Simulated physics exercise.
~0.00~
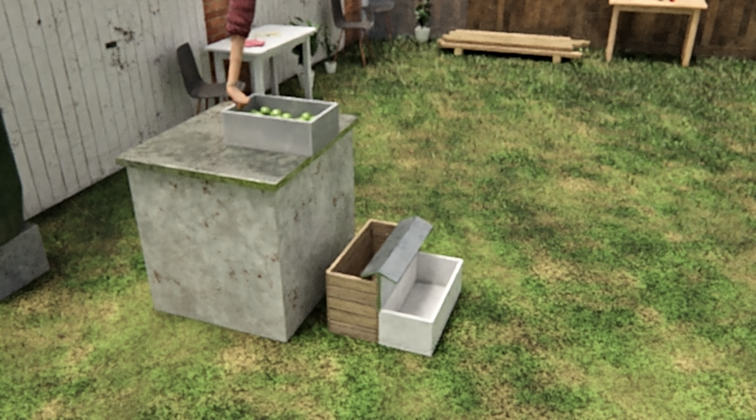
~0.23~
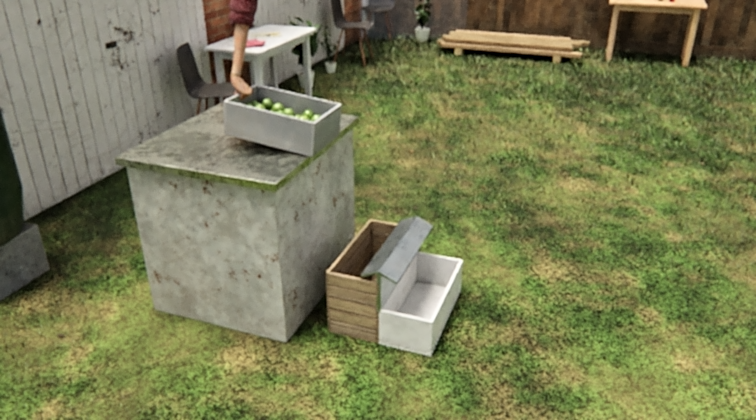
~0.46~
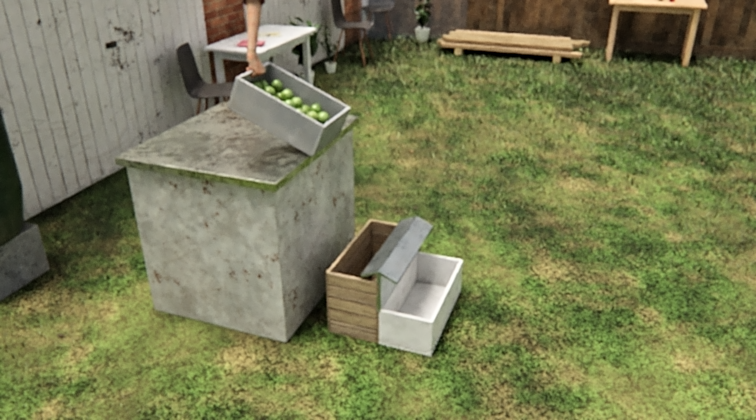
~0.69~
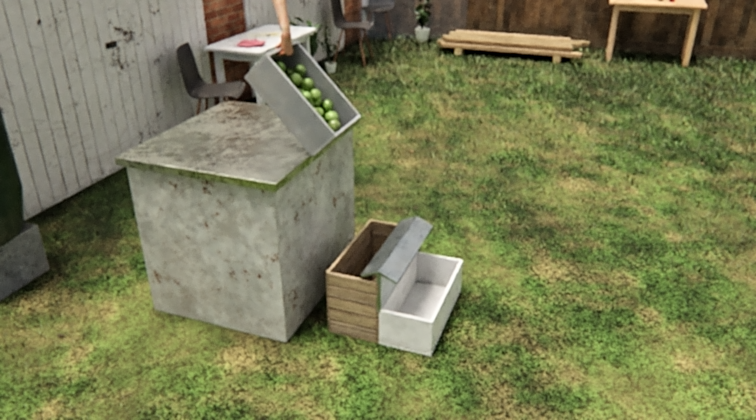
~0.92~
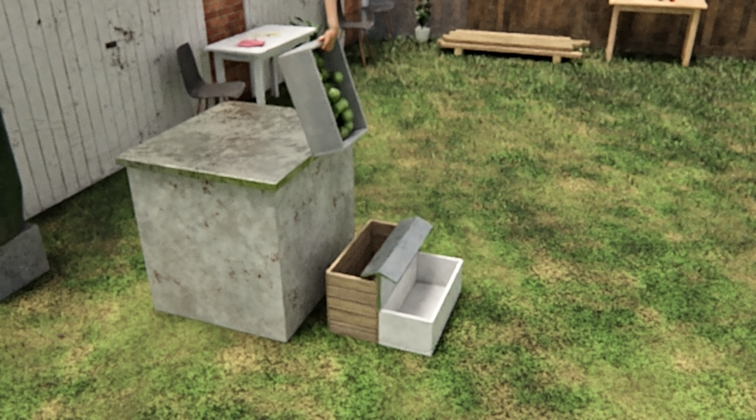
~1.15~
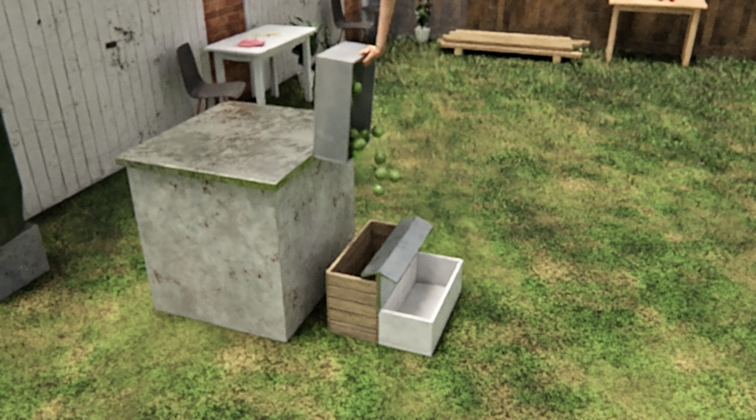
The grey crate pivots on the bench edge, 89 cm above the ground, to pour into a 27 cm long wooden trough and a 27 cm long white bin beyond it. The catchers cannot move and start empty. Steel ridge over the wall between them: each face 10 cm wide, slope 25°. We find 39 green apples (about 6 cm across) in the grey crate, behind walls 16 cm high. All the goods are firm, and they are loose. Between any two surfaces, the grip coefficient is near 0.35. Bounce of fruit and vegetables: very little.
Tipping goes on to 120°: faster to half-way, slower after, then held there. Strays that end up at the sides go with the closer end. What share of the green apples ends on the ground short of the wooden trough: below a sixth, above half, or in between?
I'd expect not a full sixth of the load to finish on the ground short of the wooden trough.
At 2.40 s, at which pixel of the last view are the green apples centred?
Somewhere around (411, 307) in pixels.
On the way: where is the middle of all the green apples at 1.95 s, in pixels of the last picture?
At roughly (414, 306).
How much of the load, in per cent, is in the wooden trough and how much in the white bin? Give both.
Approx. 35 % / 30 %.
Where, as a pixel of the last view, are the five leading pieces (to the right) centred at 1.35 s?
Around pixel (426, 261).
After 1.35 s, tilt 111°; 29 still in the grey crate, 1 in the white bin and 9 in the air.
After 1.60 s, tilt 120°; 4 still in the grey crate, 2 in the wooden trough, 1 in the white bin, 3 on the ground beyond the white bin and 29 in the air.
After 1.95 s, tilt 120°; 9 in the wooden trough, 10 in the white bin, 8 on the ground beyond the white bin and 12 in the air.
Final count (at 2.40 s), 14 in the wooden trough, 11 in the white bin, 1 on the ground short of the wooden trough and 13 on the ground beyond the white bin. Asked share, 1 of 39, 3 per cent.
